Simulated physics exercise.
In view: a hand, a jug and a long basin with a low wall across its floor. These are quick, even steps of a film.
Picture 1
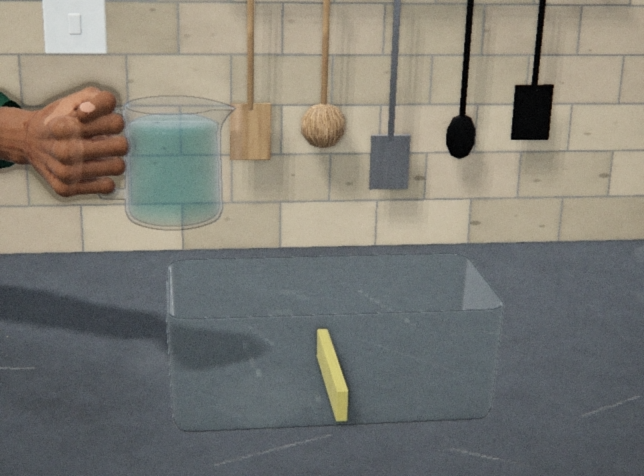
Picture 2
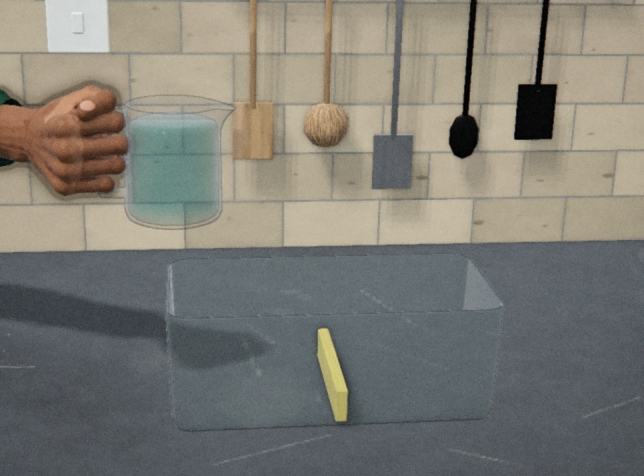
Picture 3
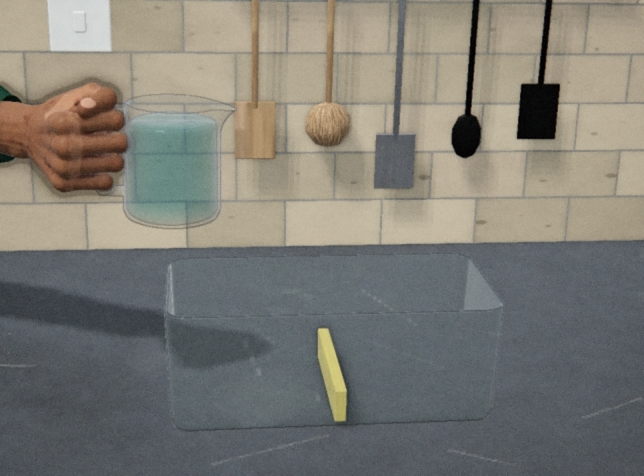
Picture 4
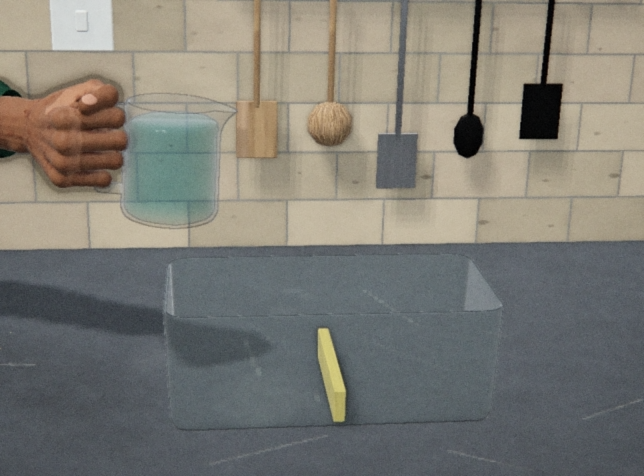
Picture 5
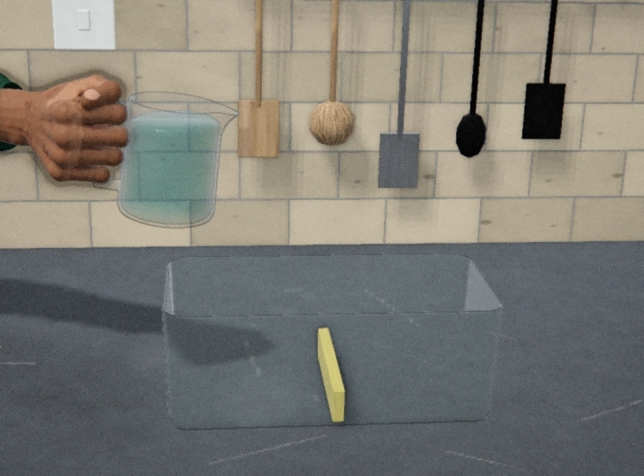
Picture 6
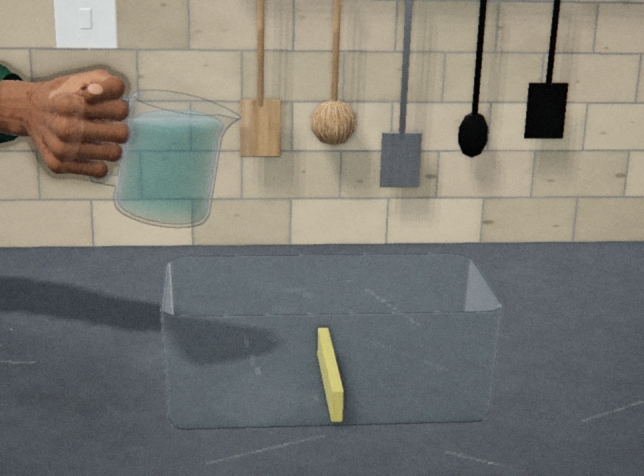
The clip opens on a hand at the left holding a clear jug of blue-green liquid upright above a long, empty basin with a low yellow wall across its floor. After staying nearly still, the hand slowly tilts the jug slightly to the right, while the basin stays in place.
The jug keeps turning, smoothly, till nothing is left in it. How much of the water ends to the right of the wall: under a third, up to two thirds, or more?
The share right of the wall is less than a third.
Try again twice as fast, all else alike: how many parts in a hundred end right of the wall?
About 10 per cent.
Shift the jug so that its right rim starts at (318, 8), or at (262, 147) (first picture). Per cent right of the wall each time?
The first gives 90 %, the second 35 %.
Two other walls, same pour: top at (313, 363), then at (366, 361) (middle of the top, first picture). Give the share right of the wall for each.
About 45 and 10 per cent.
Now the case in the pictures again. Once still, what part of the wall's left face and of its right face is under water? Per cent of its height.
The left part 60 per cent, the right part 10.
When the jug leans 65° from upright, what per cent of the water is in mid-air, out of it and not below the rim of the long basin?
Close to 15 per cent.
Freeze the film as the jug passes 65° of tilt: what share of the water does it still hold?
It comes to 85 per cent or so.
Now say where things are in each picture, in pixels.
The first picture shows tilt 0°; pouring edge (236, 107); surface from (127, 121) to (219, 121); the long basin's rim runs from (168, 290) to (485, 281); the wall's top is at (332, 359).
The second picture shows tilt 0°; pouring edge (236, 107); surface from (127, 120) to (219, 120).
The third picture shows tilt 2°; pouring edge (237, 107); surface from (128, 120) to (219, 120).
The fourth picture shows tilt 4°; pouring edge (238, 109); surface from (128, 119) to (220, 120).
The fifth picture shows tilt 7°; pouring edge (240, 112); surface from (129, 120) to (223, 121).
The sixth picture shows tilt 11°; pouring edge (242, 116); surface from (130, 119) to (226, 119).
A moment on, the jug is tipped part way and 83 per cent is still to pour, 4 is left of the wall and 0 right of it.
Next, the jug is tipped right over and 28 per cent is still to pour, 48 is left of the wall and 5 right of it.
Then the jug is tipped right over and 2 per cent is still to pour, 85 is left of the wall and 8 right of it.
Later the jug is tipped right over and 0 per cent is still to pour, 88 is left of the wall and 10 right of it.
Finally, 88 per cent lies left of the wall, 10 right of it and 2 outside.
